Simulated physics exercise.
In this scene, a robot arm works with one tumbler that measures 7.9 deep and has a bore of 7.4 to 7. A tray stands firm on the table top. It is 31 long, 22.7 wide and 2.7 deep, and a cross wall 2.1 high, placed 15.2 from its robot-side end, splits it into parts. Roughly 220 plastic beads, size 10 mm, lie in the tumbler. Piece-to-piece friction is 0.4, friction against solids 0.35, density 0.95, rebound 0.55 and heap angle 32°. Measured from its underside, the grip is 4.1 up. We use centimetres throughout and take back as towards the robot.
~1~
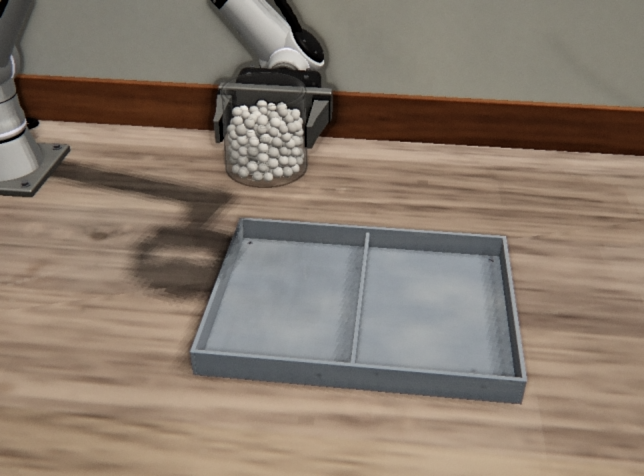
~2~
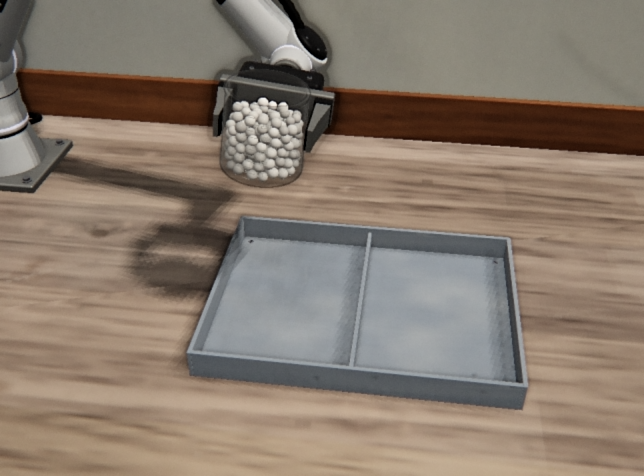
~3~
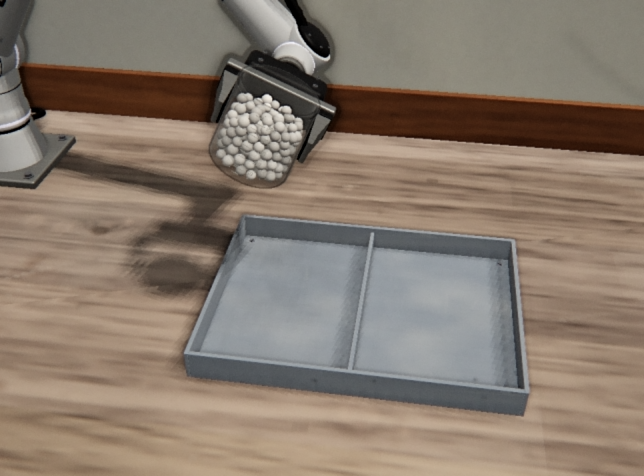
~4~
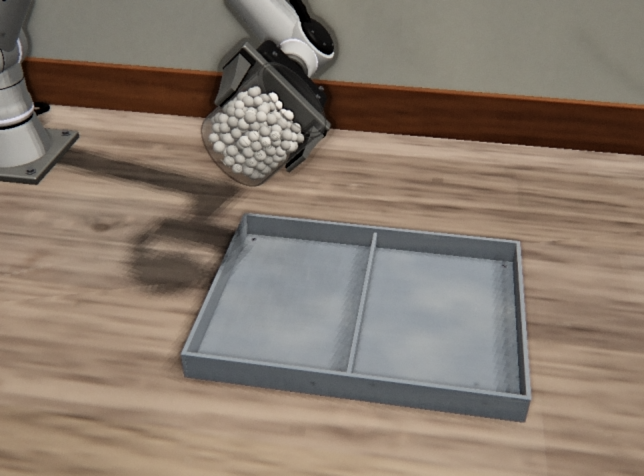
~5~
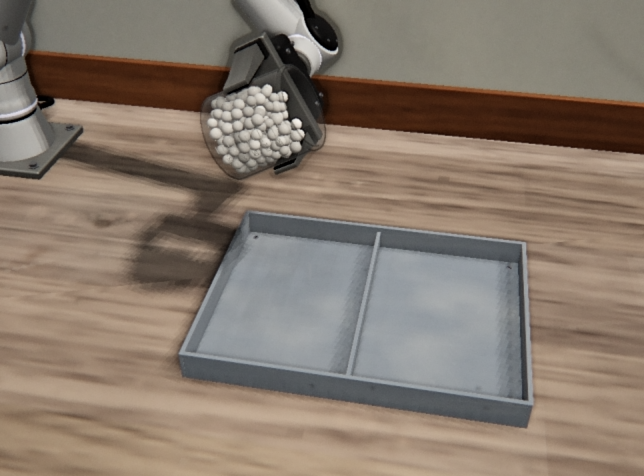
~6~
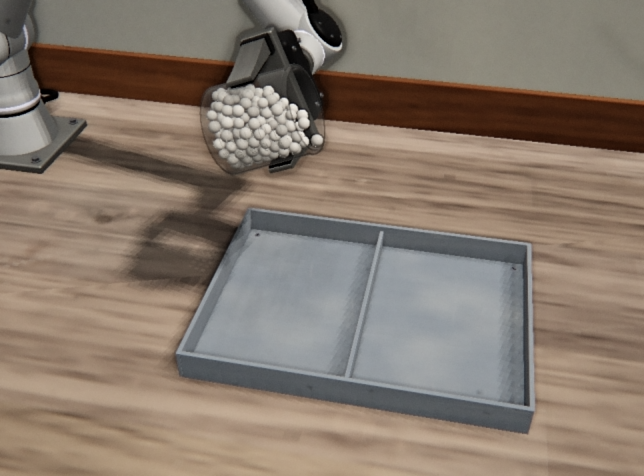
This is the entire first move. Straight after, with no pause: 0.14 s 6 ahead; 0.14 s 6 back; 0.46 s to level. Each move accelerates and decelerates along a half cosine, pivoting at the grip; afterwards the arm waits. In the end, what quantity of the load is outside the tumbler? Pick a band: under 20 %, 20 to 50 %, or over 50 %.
20 to 50 %.
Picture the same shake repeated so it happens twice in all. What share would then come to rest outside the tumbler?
About 55 per cent in that case.
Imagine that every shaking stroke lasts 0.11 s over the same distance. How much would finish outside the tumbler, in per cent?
Roughly 50 percent would.
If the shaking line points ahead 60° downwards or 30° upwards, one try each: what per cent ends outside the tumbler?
Estimates, in order: 5 % then 55 %.
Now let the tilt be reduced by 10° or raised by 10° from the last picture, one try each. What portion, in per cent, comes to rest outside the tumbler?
20 and 55 %.
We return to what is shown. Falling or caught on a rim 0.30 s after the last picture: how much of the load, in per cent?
Roughly 33 per cent.
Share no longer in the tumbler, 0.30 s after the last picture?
35 %.
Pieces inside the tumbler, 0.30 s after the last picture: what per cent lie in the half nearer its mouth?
Share in the mouth half: About 45 %.
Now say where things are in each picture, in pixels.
Tumbler middle at (265, 131), level; upper third of the load around (266, 123), from x 230 to 300, top at y 105; 224 in the tumbler, in the first picture.
Tumbler middle at (264, 129), tilted 6° forward; upper third of the load around (264, 124), from x 230 to 300, top at y 105, in the second picture.
Tumbler middle at (263, 128), tilted 23° forward; upper third of the load around (259, 121), from x 220 to 300, top at y 100, in the third picture.
Tumbler middle at (263, 126), tilted 44° forward; upper third of the load around (252, 117), from x 215 to 300, top at y 90, in the fourth picture.
Tumbler middle at (263, 123), tilted 62° forward; upper third of the load around (249, 108), from x 210 to 300, top at y 90, in the fifth picture.
Tumbler middle at (263, 121), tilted 68° forward; upper third of the load around (246, 107), from x 210 to 315, top at y 90; 224 in the tumbler, in the sixth picture.
Then, 0.30 s after the last picture, tilted 68° forward, highest piece 22 above the table; 150 in the tumbler, 74 in flight or on a rim.
Then, 0.59 s after the last picture, tilted 16° forward, highest piece 24 above the table; 142 in the tumbler, 47 in the far-side part, 29 in the robot-side part, 3 on the table or floor, 3 in flight or on a rim.
Then, 0.94 s after the last picture, level, highest piece 22 above the table; 142 in the tumbler, 48 in the far-side part, 29 in the robot-side part, 5 on the table or floor.
Then, 1.99 s after the last picture, level, highest piece 22 above the table; 142 in the tumbler, 48 in the far-side part, 29 in the robot-side part, 5 on the table or floor.
Final count, 142 in the tumbler, 48 in the far-side part, 29 in the robot-side part, 5 on the table or floor. That is 37 % outside the tumbler.
